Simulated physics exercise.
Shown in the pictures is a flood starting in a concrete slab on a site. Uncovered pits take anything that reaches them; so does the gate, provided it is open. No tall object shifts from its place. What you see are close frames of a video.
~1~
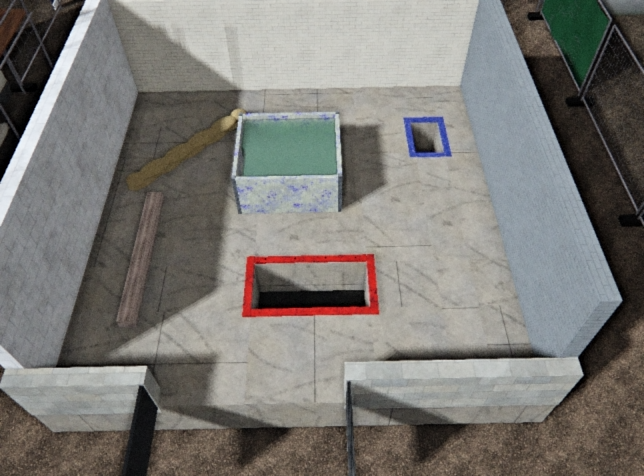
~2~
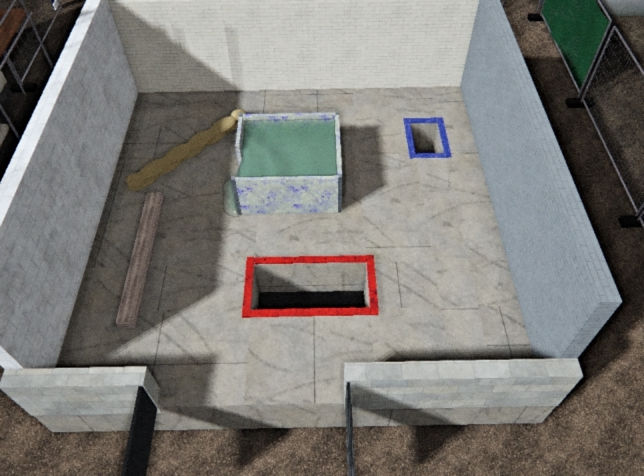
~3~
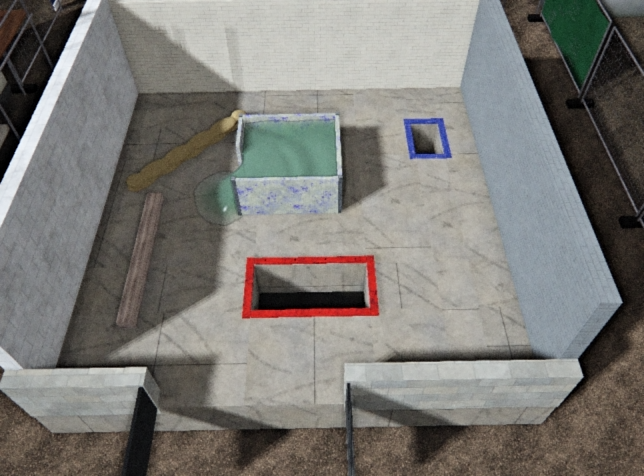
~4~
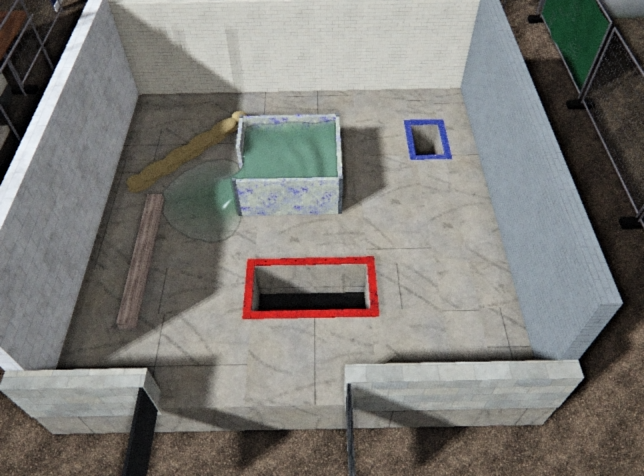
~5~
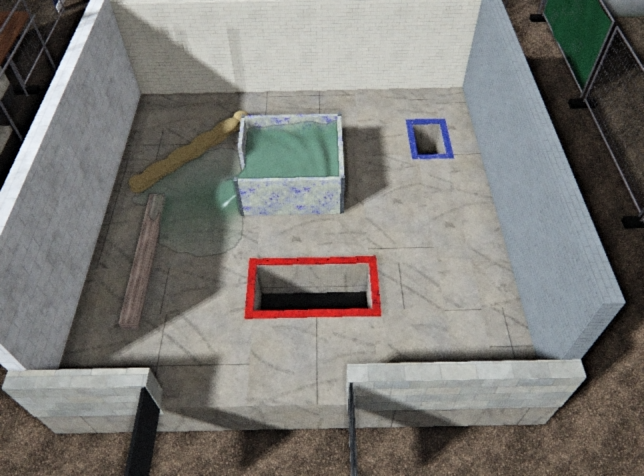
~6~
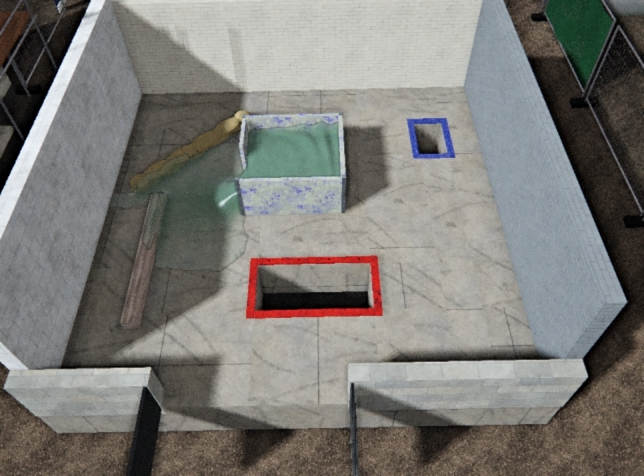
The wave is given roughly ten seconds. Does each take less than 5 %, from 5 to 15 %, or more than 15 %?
It ends like this: The gate takes more than 15 %; the blue pit takes less than 5 %; the red pit takes less than 5 %.
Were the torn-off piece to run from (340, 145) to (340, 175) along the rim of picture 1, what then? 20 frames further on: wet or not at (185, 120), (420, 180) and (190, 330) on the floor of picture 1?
Listed in order, they come out without a puddle, sitting in a pool and without a puddle.
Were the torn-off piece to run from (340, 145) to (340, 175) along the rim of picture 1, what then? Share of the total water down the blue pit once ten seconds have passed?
The blue pit gets 20 per cent.
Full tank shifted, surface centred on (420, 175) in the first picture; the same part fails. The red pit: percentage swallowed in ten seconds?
The red pit gets around 15 per cent.
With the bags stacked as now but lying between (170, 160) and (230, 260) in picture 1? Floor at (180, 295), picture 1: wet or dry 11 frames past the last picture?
My call: Swamped.
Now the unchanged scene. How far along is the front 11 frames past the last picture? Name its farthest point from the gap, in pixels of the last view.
At roughly (54, 392).
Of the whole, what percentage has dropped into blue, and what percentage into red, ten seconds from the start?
First 2 %, then 0 %.
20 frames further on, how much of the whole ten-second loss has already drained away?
About 20 per cent.
A moment on, water covers 20 % of the floor; the gate 0 %, the blue pit 0 %, the red pit 0 %.
Next, water covers 30 % of the floor; the gate 1 %, the blue pit 0 %, the red pit 0 %.
Then, water covers 40 % of the floor; the gate 5 %, the blue pit 0 %, the red pit 0 %.
Later, water covers 55 % of the floor; the gate 15 %, the blue pit 0 %, the red pit 0 %.
In the end, water covers 75 % of the floor; the gate 25 %, the blue pit 2 %, the red pit 0 %.
